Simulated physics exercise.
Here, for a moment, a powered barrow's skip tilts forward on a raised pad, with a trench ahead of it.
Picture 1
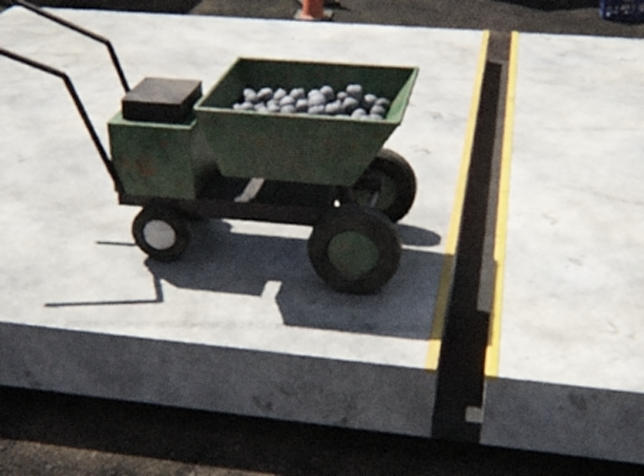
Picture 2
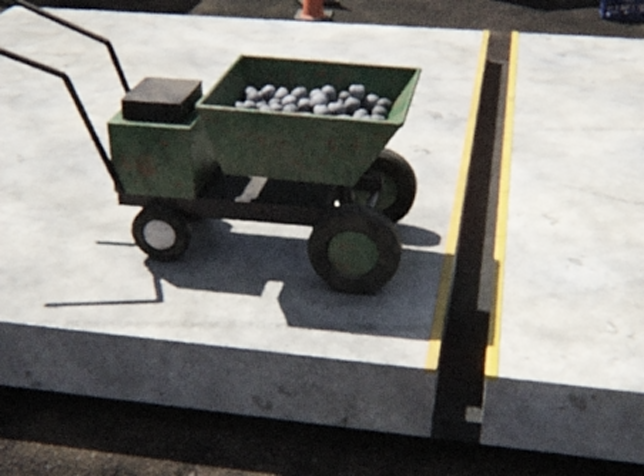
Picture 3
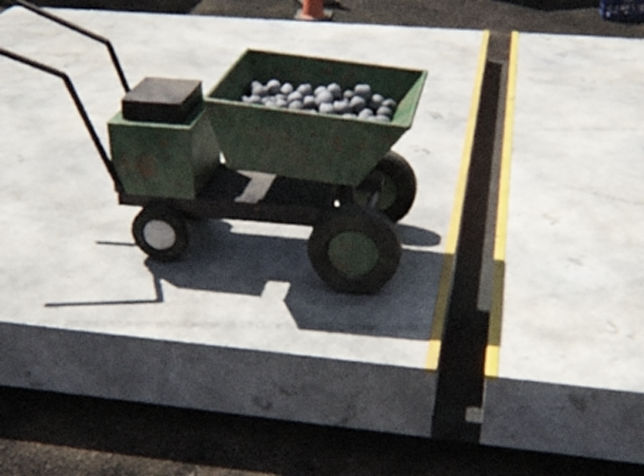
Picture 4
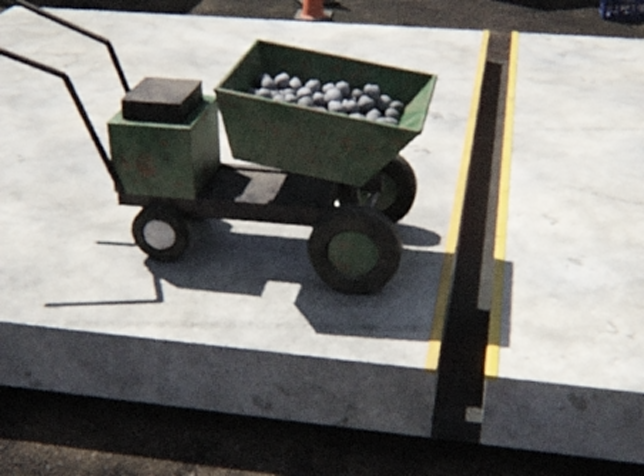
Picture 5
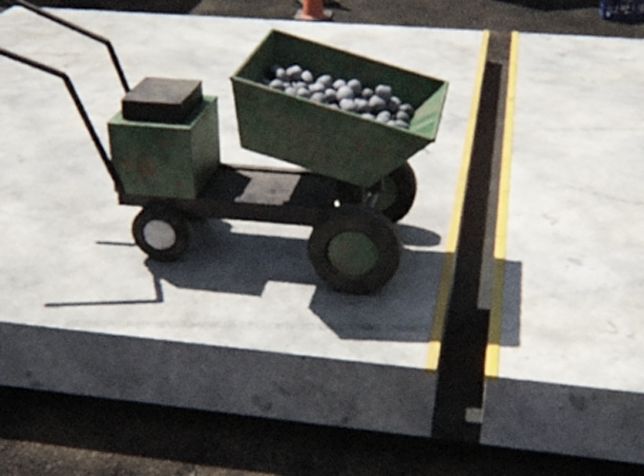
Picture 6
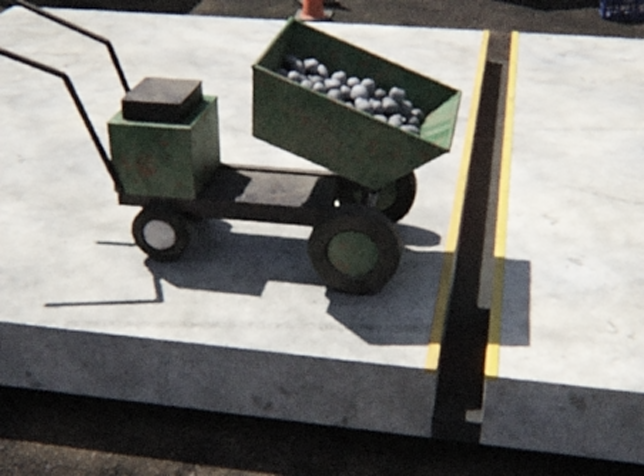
On a raised pale concrete pad in sunlight, seen from above and to the side by a still camera, a dark trench edged with yellow lines crosses at the right. A green powered barrow with black handles at the left stands before it, its skip holding grey cobbles. The skip tilts forward to the right, slightly at first and then clearly, its rear rising as the cobbles shift slightly and its shadow stretches across the trench.
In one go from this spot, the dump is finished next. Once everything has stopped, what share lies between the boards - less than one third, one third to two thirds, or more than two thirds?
The trench will take in not so much as a third.
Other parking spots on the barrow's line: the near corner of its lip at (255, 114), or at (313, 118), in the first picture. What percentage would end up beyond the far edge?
That works out to 0 per cent for the first position and 10 per cent for the second.
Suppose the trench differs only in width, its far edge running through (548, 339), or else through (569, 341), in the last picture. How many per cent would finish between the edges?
70 and 90 percent.
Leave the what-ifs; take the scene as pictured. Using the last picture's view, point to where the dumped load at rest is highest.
About (543, 245).
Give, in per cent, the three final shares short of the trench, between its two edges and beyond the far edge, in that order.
In percent, short 0, between 0 and beyond 75.
Soon after the last picture, skip tipped steeply; all in the skip.
A little later, skip tipped right over; about two thirds in the skip; about a quarter beyond it; a stray few falling.
Later still, skip tipped right over; about a quarter in the skip; most beyond it.
At rest, skip tipped right over; about a quarter in the skip; a stray few in or heaped over the trench; most beyond it.
